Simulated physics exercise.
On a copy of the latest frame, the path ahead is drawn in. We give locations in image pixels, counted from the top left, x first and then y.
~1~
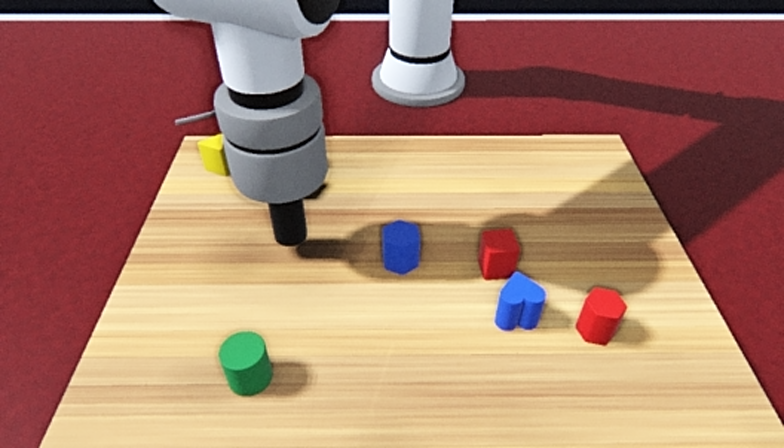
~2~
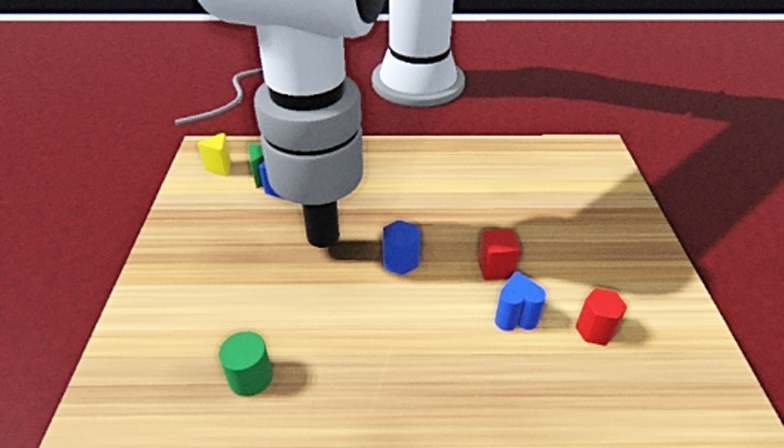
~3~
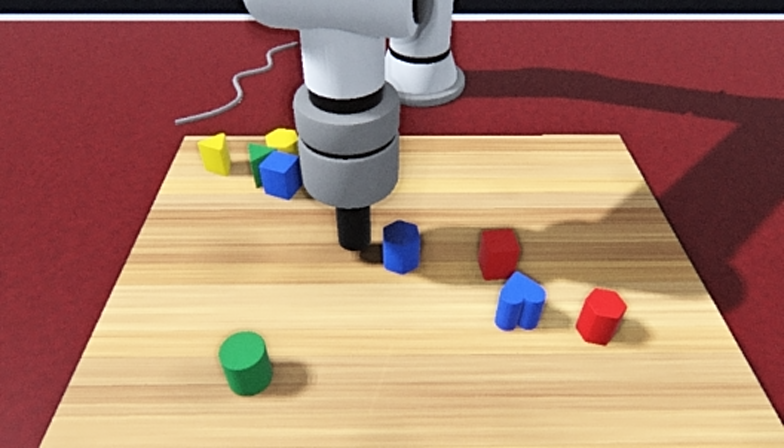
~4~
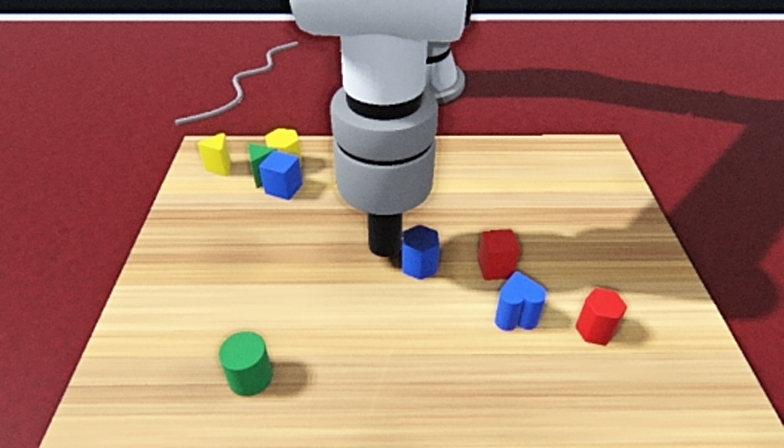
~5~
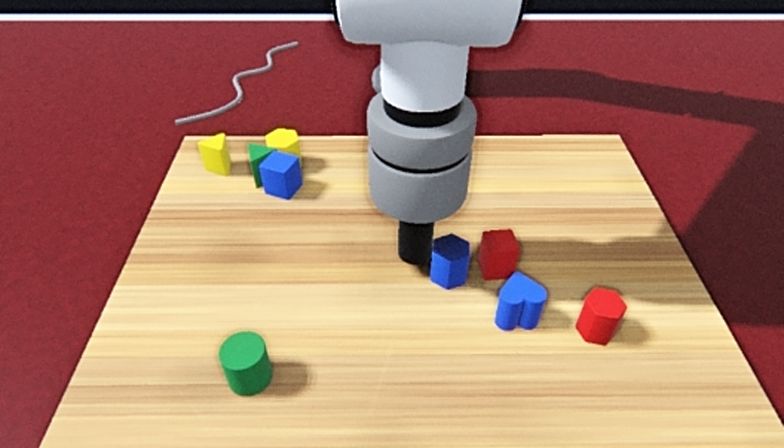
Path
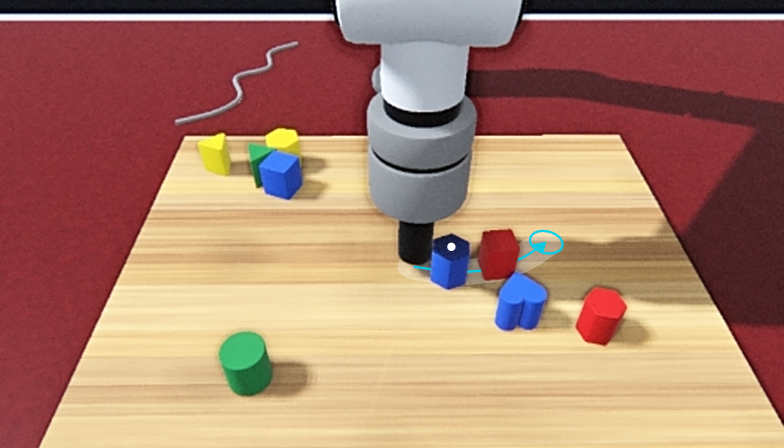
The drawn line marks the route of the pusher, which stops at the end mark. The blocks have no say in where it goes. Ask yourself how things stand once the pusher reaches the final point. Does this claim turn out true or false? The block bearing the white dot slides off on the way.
Verdict: True.
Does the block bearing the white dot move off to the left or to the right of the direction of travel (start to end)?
The answer is right: Facing from the path's start to its end, that's where the block bearing the white dot shifts.
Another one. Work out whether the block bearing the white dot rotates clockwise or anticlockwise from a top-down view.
It twists clockwise.
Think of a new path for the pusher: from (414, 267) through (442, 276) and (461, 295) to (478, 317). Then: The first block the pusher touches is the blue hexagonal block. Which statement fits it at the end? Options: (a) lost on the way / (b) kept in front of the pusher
a (lost on the way)
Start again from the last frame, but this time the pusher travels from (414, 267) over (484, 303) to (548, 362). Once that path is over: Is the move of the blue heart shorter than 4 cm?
No.
Drawn move, from (414, 267) through (465, 272) and (512, 263) to (546, 242); the dot is on the blue hexagonal block.
What follows on the original path. One third of the way, pusher (468, 258); blue hexagonal block (499, 262), turned 40° clockwise; red square piece (517, 241), turned 45° anticlockwise.
Two thirds of the way, pusher (515, 249); blue hexagonal block (520, 264), turned 65° clockwise; red square piece (556, 233), turned 50° anticlockwise; blue heart (528, 295), turned 25° clockwise.
At the end, pusher (550, 229); blue hexagonal block (520, 264), turned 65° clockwise; red square piece (588, 227), turned 15° clockwise; blue heart (528, 295), turned 25° clockwise.
